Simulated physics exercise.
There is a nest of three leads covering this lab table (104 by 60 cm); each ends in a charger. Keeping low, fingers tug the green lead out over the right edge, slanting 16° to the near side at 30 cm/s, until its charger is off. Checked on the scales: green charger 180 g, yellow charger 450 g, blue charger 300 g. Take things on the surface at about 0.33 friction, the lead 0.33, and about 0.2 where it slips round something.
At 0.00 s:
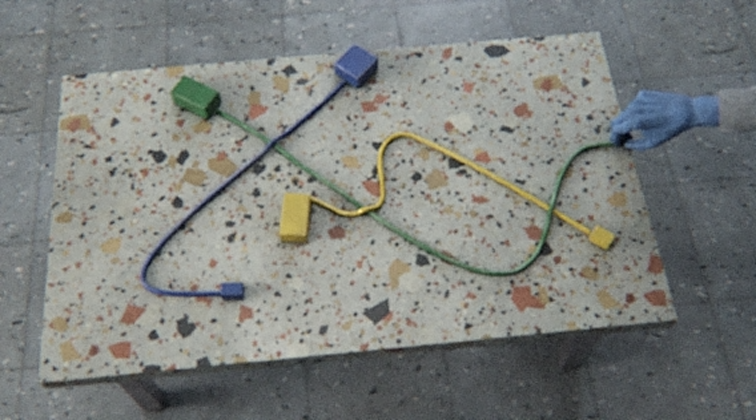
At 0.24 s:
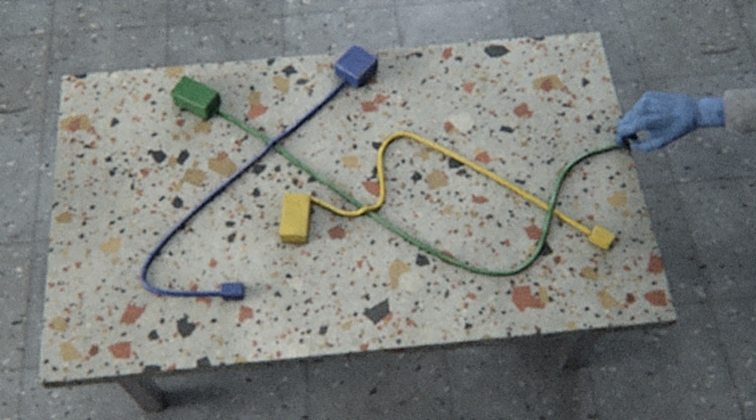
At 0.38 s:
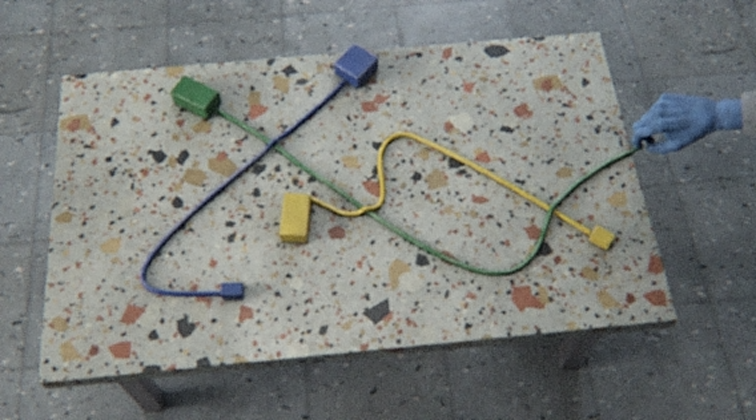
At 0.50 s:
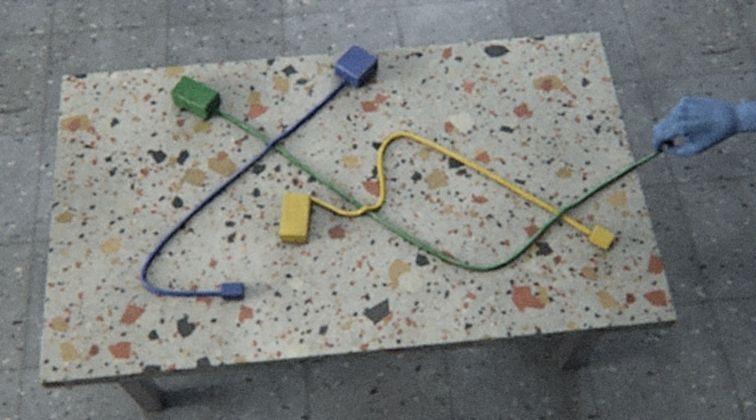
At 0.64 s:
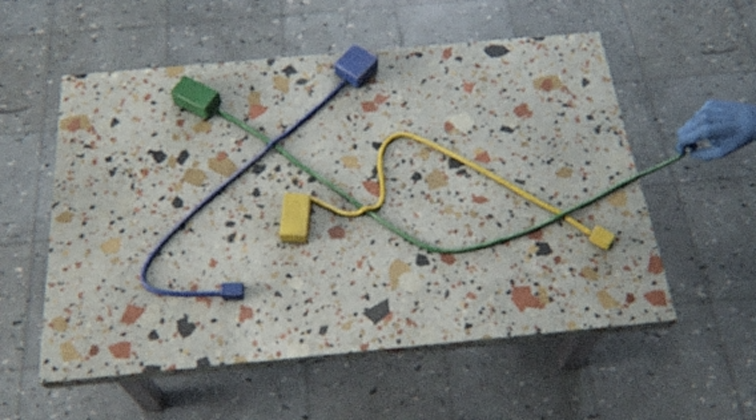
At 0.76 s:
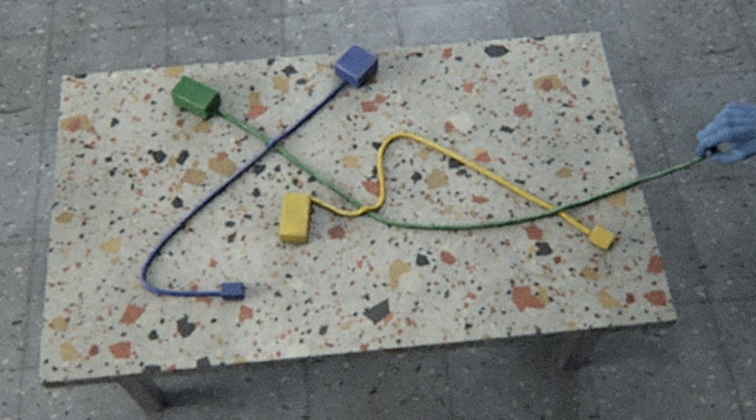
A gloved hand pulls the green lead rightward past the table's edge, drawing its curve straighter.
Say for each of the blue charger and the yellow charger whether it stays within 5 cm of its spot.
Blue charger - it does not, yellow charger - it does not.
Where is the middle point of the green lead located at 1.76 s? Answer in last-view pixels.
In the last view it sits close to pixel (596, 148).
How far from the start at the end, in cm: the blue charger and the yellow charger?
Blue charger 15 cm, yellow charger 15 cm.
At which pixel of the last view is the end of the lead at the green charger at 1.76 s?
Roughly at pixel (326, 117).
By 1.8 s, the green lead's tail end at (326, 117); green charger 20 cm off its start.
By 2.7 s, the green lead's tail end at (482, 148); blue charger 6 cm off its start, green charger 49 cm off its start, blue plug 9 cm off its start.
By 3.7 s, the green lead's tail end at (644, 190); blue charger 12 cm off its start at (412, 82), yellow charger 3 cm off its start at (315, 214), green charger 78 cm off its start at (624, 172).
By 4.7 s, the green lead has left the top; yellow charger 16 cm off its start, blue charger 13 cm off its start, green charger over the edge.
By 5.2 s, the green lead has left the top; yellow charger 16 cm off its start at (389, 214), blue charger 13 cm off its start at (422, 85), green charger over the edge, blue plug over the edge.
